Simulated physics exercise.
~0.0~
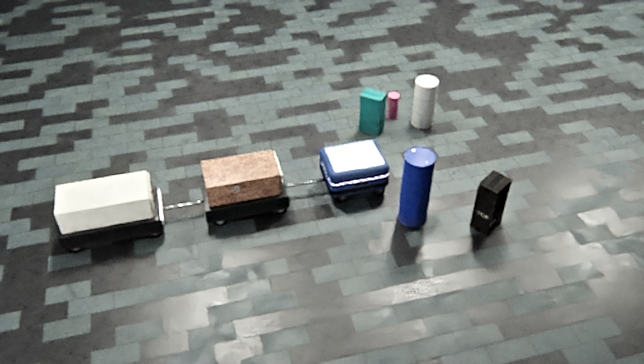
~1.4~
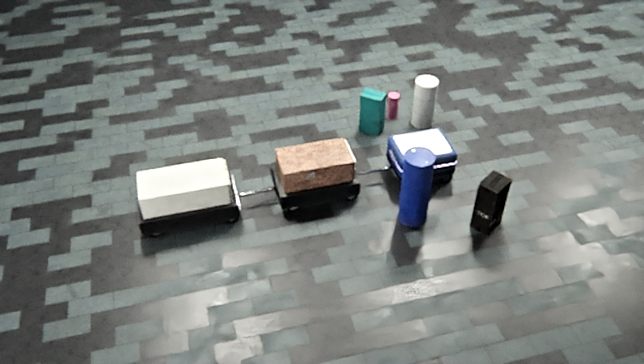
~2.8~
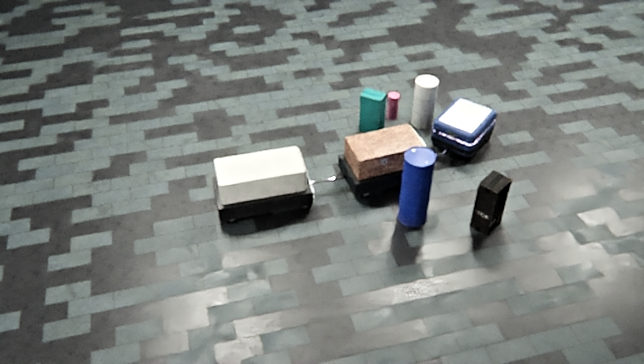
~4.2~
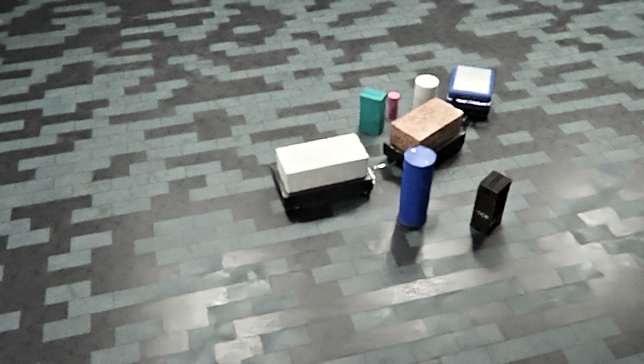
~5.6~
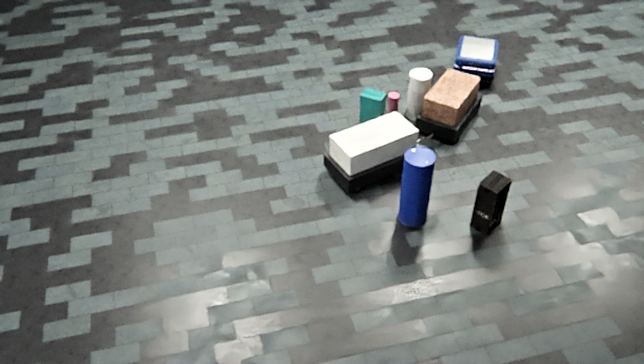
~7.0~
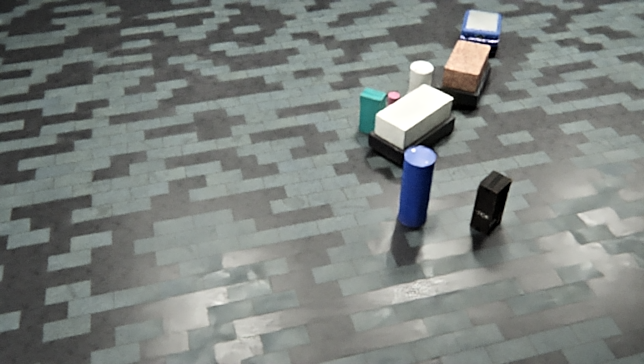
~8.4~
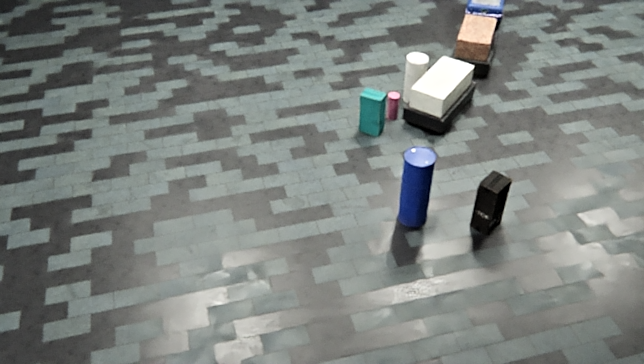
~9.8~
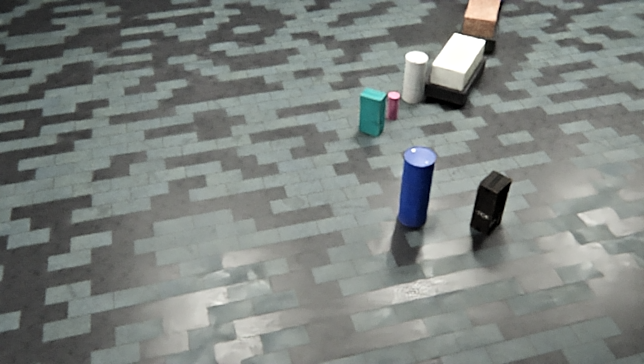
The footage shows a small blue and white tug towing two loaded carts rightward between standing objects, then curving left and away toward the top edge. The white drum shifts slightly but stays upright, while the tug leaves view and the other standing objects remain in place.
